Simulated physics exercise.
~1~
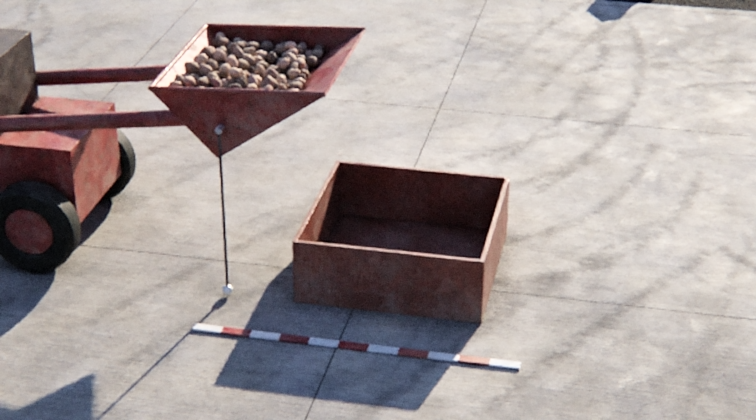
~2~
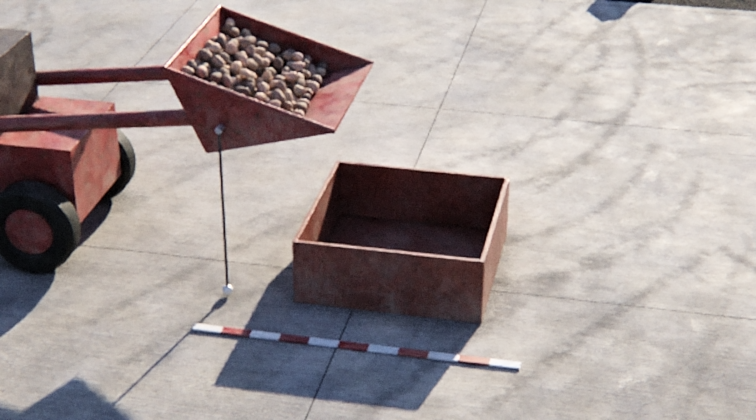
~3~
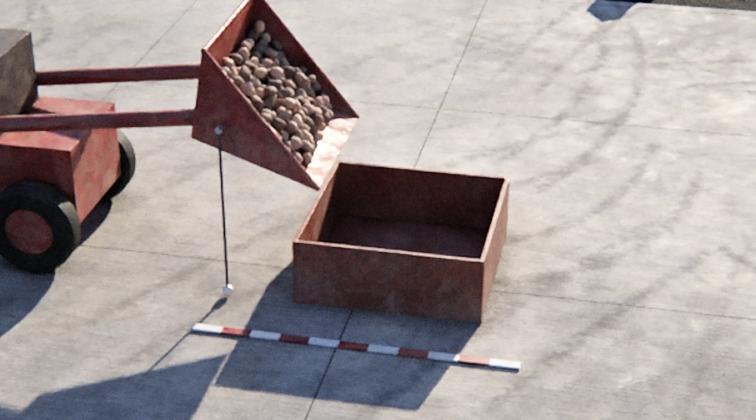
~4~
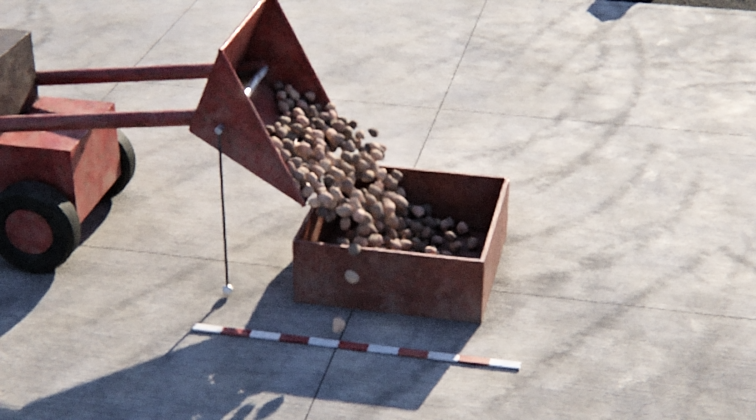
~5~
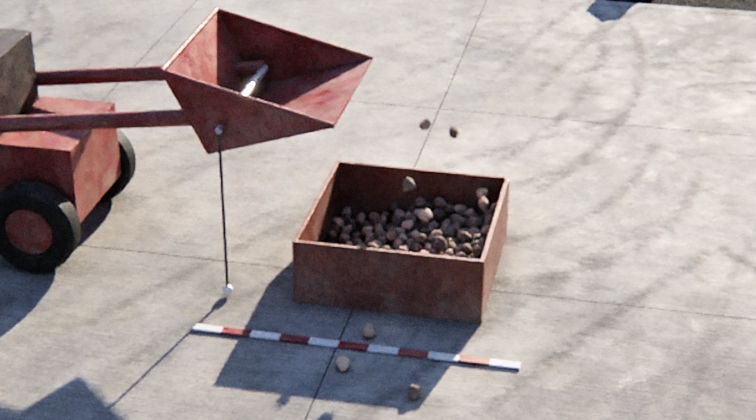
On a sunlit expanse of grey concrete slabs, seen from above and to the side, a red loader stands at the left, holding out a bucket heaped with brown cobbles. An open rust-red bin sits to the right, behind a red-and-white striped staff, and a rod with a white ball hangs beneath the bucket. The bucket tips steadily to the right while the stones stay inside. Tilted further, it pours them over its lip into the bin, with a few falling outside. The emptied bucket swings back up, leaving most stones piled in the bin and several strays around it.
